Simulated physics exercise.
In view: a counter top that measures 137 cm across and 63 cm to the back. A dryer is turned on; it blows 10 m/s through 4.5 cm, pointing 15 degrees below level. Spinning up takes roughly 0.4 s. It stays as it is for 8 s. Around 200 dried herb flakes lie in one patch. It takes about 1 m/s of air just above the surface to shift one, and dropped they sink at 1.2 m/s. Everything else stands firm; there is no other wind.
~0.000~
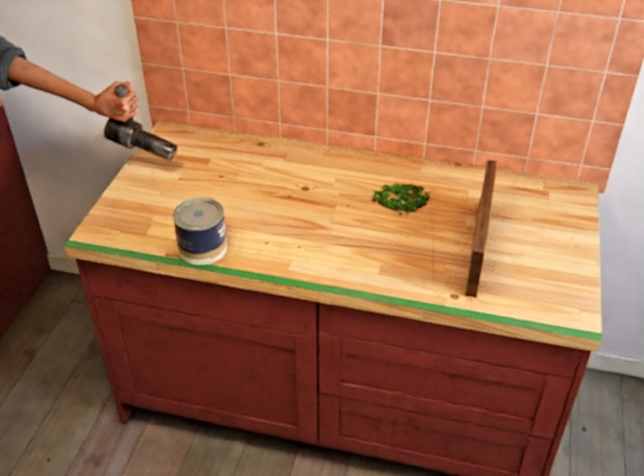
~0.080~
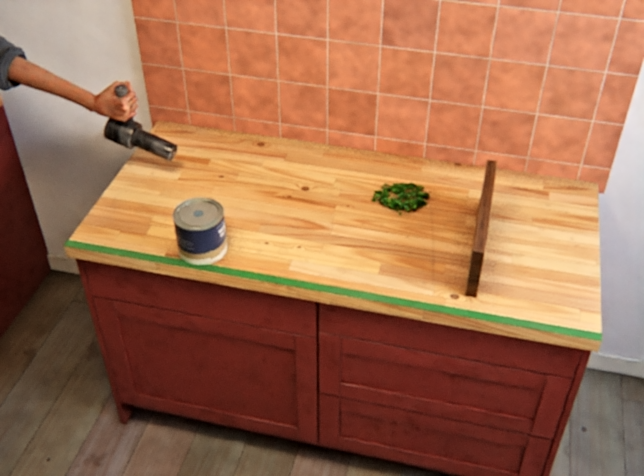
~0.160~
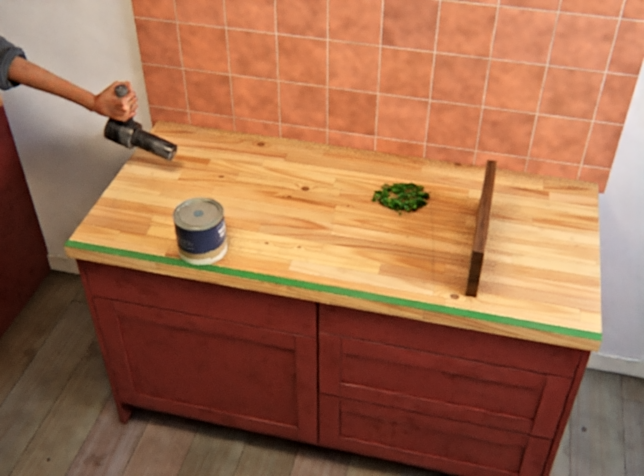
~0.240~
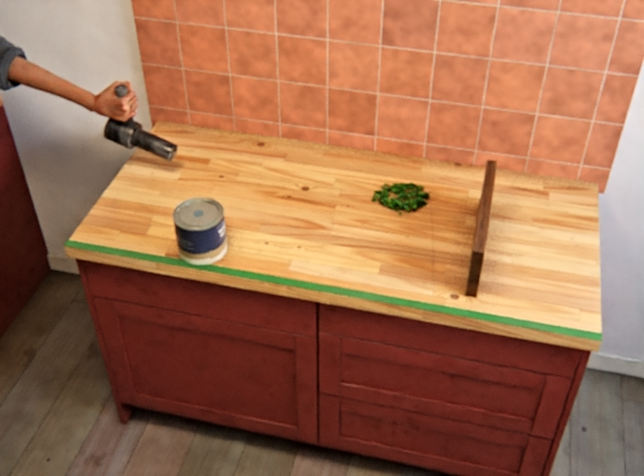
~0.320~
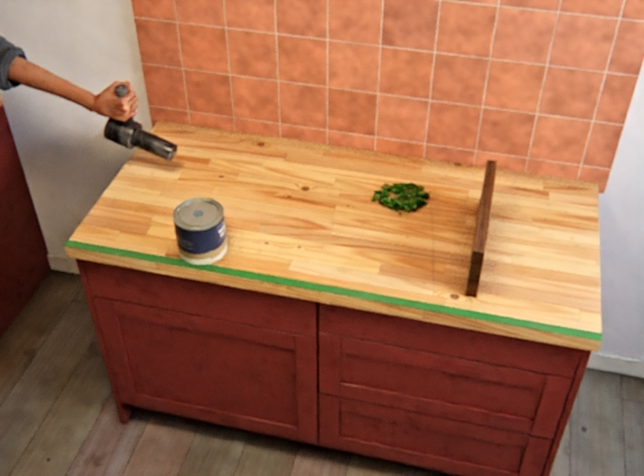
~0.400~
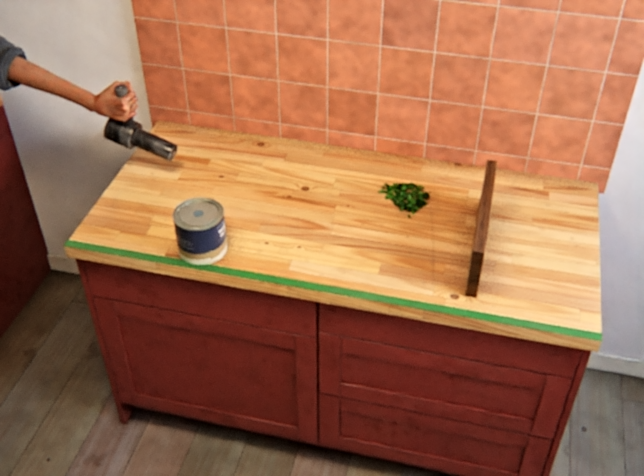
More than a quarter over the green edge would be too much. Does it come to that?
More than a quarter over the green edge: No.
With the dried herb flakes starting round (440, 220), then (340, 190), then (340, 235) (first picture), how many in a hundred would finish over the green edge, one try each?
In that order: 20 %, 0 %, 100 %.
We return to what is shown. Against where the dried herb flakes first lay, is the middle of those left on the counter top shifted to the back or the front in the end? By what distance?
To the back, by about 10 cm.
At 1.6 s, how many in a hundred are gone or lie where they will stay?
Near 70 %.
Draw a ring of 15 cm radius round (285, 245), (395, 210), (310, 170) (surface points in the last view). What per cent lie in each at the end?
In turn about 0 %, 0 %, 0 %.
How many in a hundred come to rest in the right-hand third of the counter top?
Near 20 %.
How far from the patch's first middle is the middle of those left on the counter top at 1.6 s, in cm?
Roughly 45 cm.
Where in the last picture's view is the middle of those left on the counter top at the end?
Around (560, 201).
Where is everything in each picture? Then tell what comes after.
In the first picture, the middle of the dried herb flakes is near (404, 197), none has stirred yet and the mouth of the dryer is at (174, 153).
In the second picture, the middle of the dried herb flakes is near (402, 197), none has stirred yet and the green edge is centred on (315, 291).
In the third picture, the middle of the dried herb flakes is near (402, 197), none has stirred yet, the top of a board is at (486, 203) and the top of a tin is at (198, 213).
In the fourth picture, the middle of the dried herb flakes is near (402, 197) and none has stirred yet.
In the fifth picture, the middle of the dried herb flakes is near (402, 197) and none has stirred yet.
In the sixth picture, the middle of the dried herb flakes is near (406, 197), the farthest in sight from the dryer is at (427, 198) and about 15 % have left their places.
After 1.6 s the count stands so, 0 % are over the green edge; the middle of those still in play is near (560, 201).
After 2.6 s the count stands so, 0 % are over the green edge; the middle of those still in play is near (560, 201).
After 4.4 s the count stands so, 0 % are over the green edge; the middle of those still in play is near (560, 201).
After 8.0 s, at the end, 0 % are over the green edge; the middle of those still in play is near (560, 201).
